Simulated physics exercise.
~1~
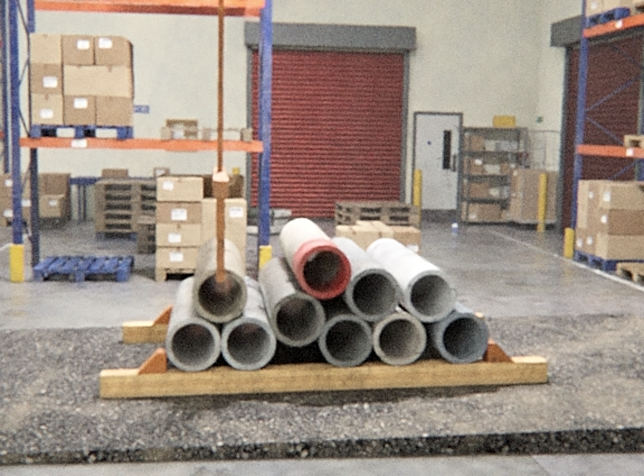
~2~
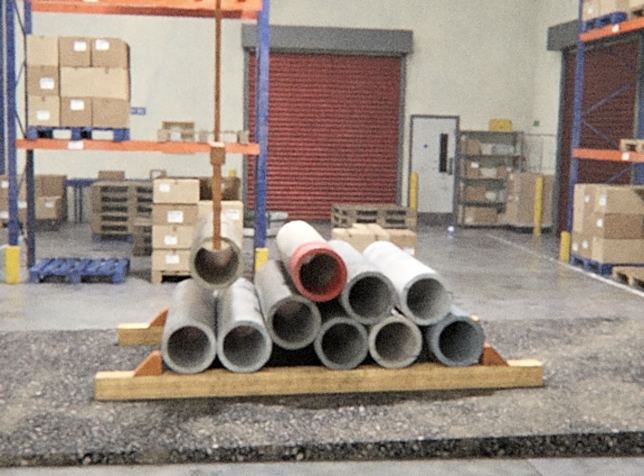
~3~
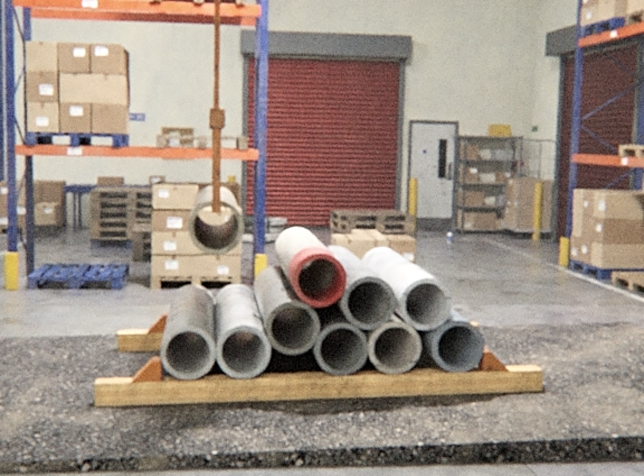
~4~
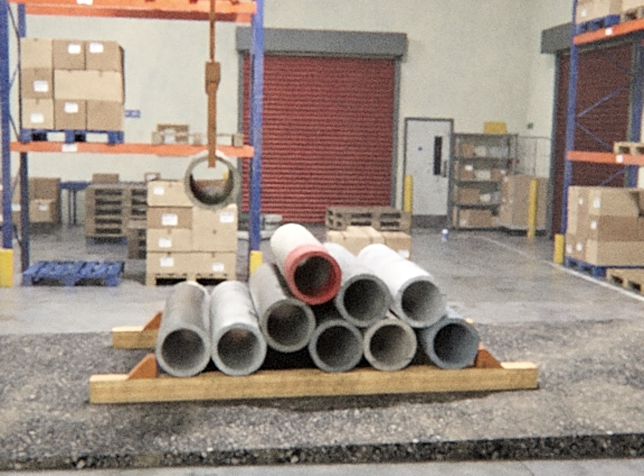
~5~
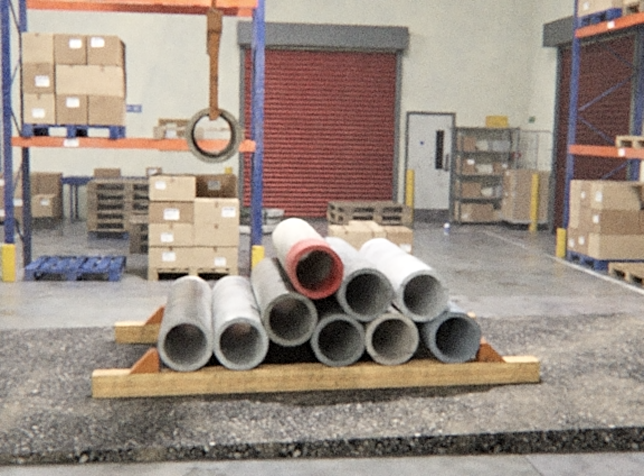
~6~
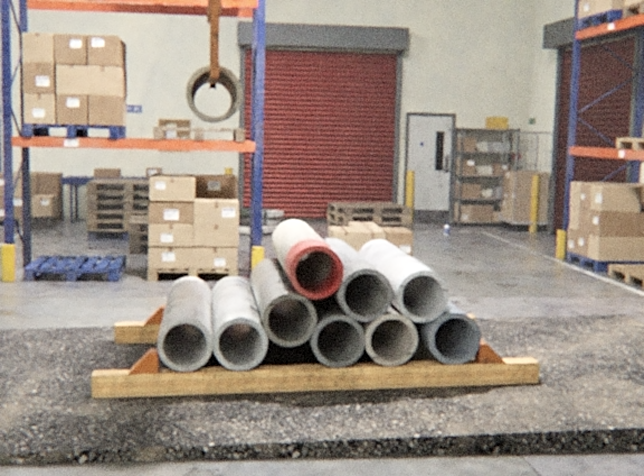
A concrete pipe rises on an orange lifting beam while the stacked pipes stay in place.
